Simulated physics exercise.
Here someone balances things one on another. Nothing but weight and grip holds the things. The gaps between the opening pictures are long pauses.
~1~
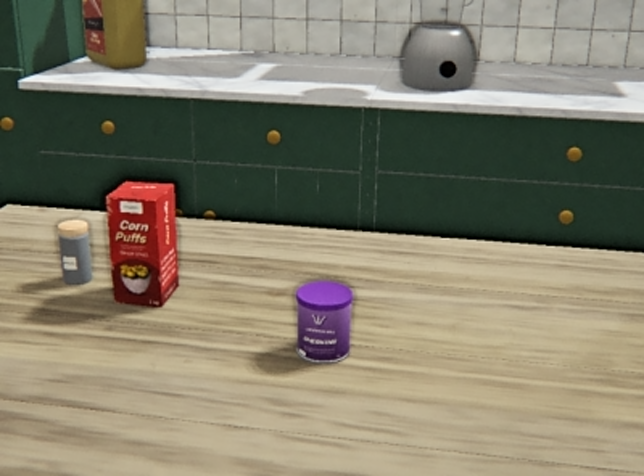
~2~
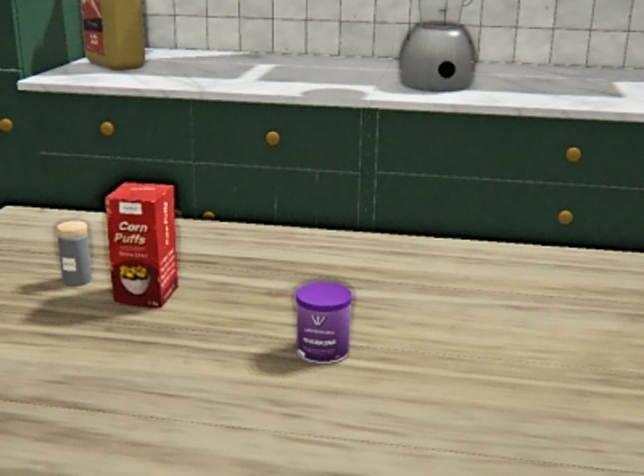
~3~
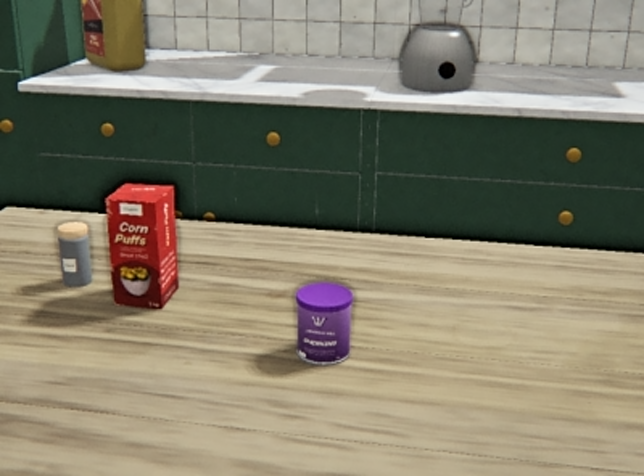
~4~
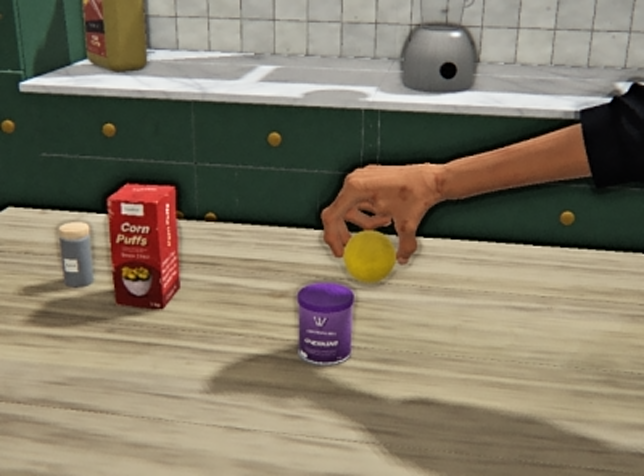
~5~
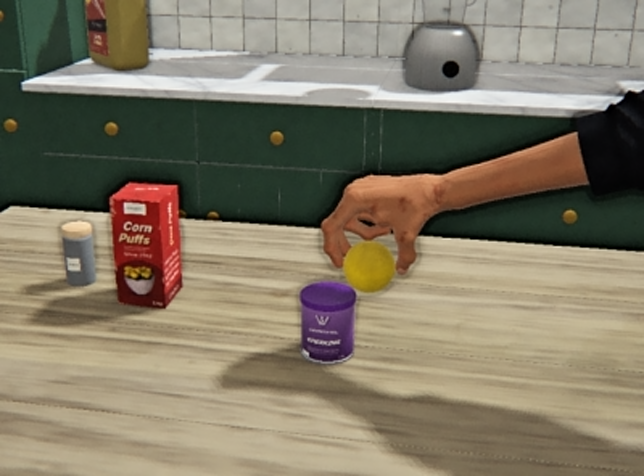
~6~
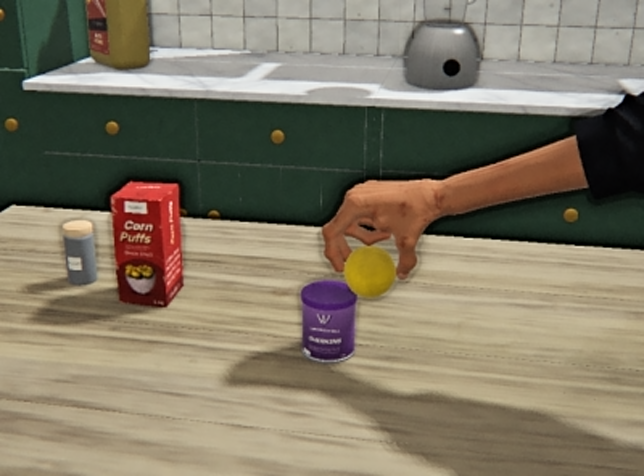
A hand in a dark sleeve appears from the right holding a yellow lemon and lowers it slightly beside the purple tin's lid, while the view shifts very slightly. The scene is a kitchen seen from slightly above a pale wooden table, with green drawers and a marble counter behind. The purple tin stands near the centre, with a red Corn Puffs carton and grey shaker at left, all unmoving on the tabletop.
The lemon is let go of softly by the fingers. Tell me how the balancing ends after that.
At least one thing drops.
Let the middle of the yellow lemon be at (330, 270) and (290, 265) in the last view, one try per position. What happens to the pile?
Well, on the first go it stays steady, and on the second it tumbles down.
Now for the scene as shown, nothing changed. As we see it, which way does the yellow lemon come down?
Rightwards.
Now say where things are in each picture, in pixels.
In the first frame, the last thing is not in view yet; red carton (144, 244).
In the second frame, the last thing is not in view yet; purple tin (323, 323).
In the third frame, the last thing is not in view yet; grey shaker (75, 255).
The fourth frame shows on its way; yellow lemon (369, 256); red carton (145, 246).
The fifth frame shows on its way; yellow lemon (369, 266); purple tin (328, 323).
The sixth frame shows in place under the hand; yellow lemon (370, 272); grey shaker (80, 253).
Then, 0.30 s past the last view, yellow lemon now fallen.
Then, 0.40 s past the last view, nothing new.
Finally, fallen, yellow lemon; the other 3 still in place. Final places as the last picture's camera would see them, yellow lemon near (397, 335). The pile comes apart.
